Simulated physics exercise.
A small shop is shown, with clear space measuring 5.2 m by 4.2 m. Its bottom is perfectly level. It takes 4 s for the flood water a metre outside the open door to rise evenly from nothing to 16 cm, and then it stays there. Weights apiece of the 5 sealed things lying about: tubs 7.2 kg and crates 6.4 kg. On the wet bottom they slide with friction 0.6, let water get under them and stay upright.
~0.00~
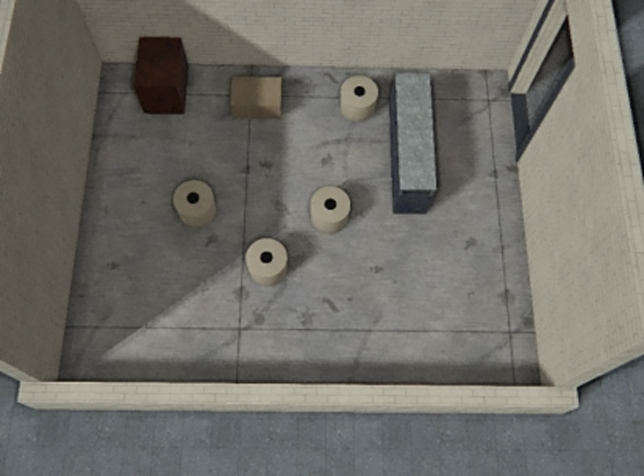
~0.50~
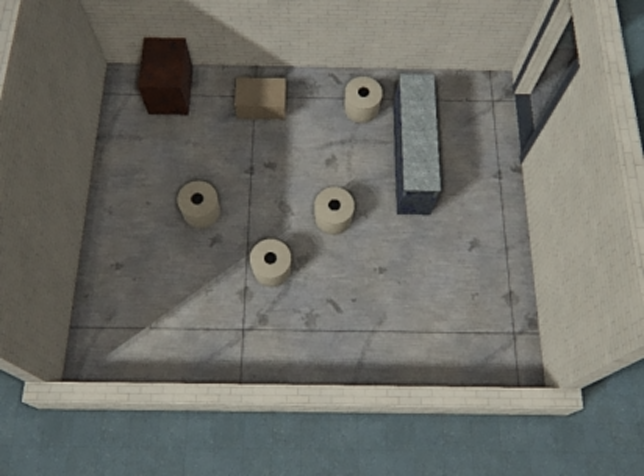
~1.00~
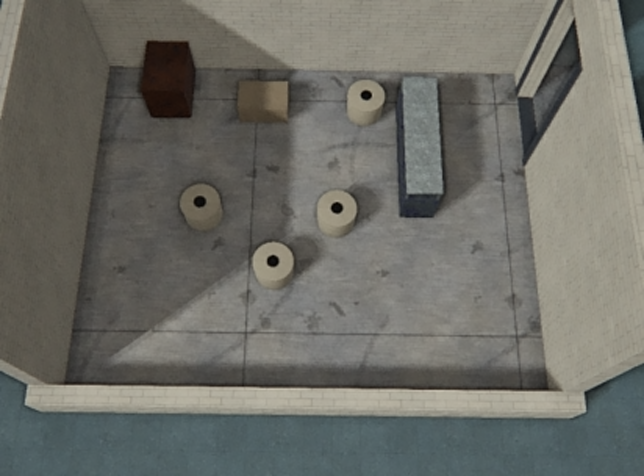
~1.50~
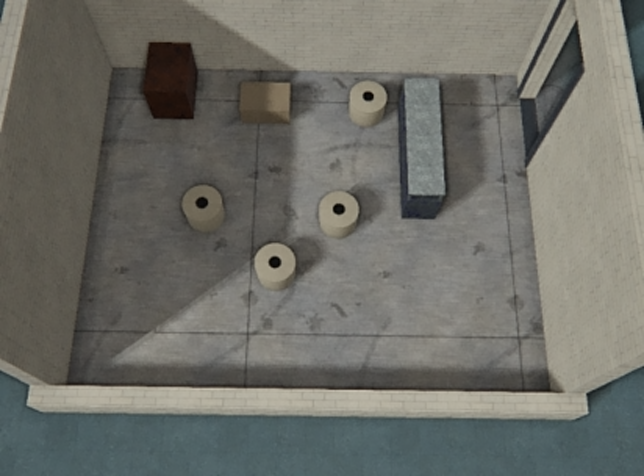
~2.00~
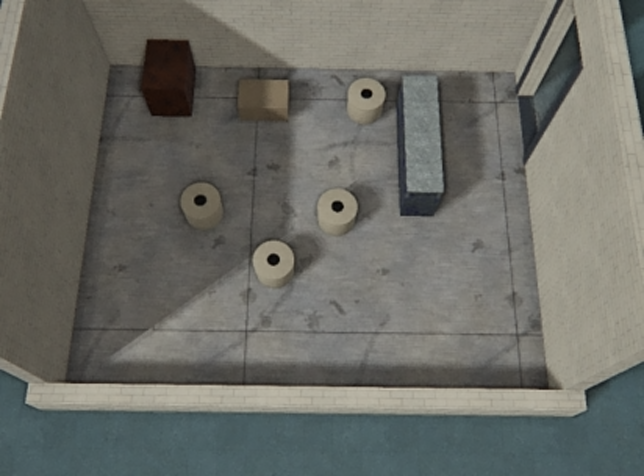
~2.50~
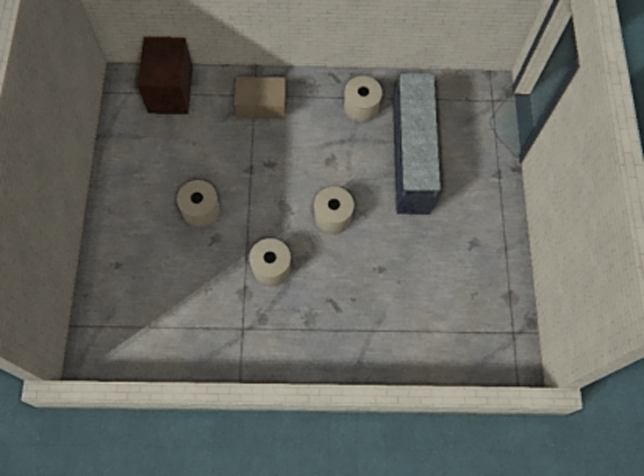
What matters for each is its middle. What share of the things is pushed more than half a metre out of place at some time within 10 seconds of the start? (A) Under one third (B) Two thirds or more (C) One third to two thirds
The answer is A.
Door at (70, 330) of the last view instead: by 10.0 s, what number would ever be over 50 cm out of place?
In that case the number is 0.
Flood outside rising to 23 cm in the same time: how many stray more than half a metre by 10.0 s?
In that case 1 of them.
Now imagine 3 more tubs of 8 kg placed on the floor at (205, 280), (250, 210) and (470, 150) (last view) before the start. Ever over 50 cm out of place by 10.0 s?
Note: Item 1 below threshold; item 2 below threshold; item 3 above threshold.
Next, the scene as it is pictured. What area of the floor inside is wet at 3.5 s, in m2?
Near 1.5 m2 in all.
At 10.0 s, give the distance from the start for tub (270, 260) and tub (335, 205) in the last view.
One is off by 0 cm, the other by 0 cm, in the order asked.
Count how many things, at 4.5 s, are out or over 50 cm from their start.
The count is 0.
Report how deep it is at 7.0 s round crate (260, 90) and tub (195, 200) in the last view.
Close to 2 and 0 centimetres.
After 3.5 s 0 of 5 are over 50 cm from their spots; 0 afloat.
After 4.5 s 0 of 5 are over 50 cm from their spots; 0 afloat.
After 7.0 s 0 of 5 are over 50 cm from their spots; 0 afloat.
After 10.0 s 0 of 5 are over 50 cm from their spots, and 0 have been at some point; 1 afloat.
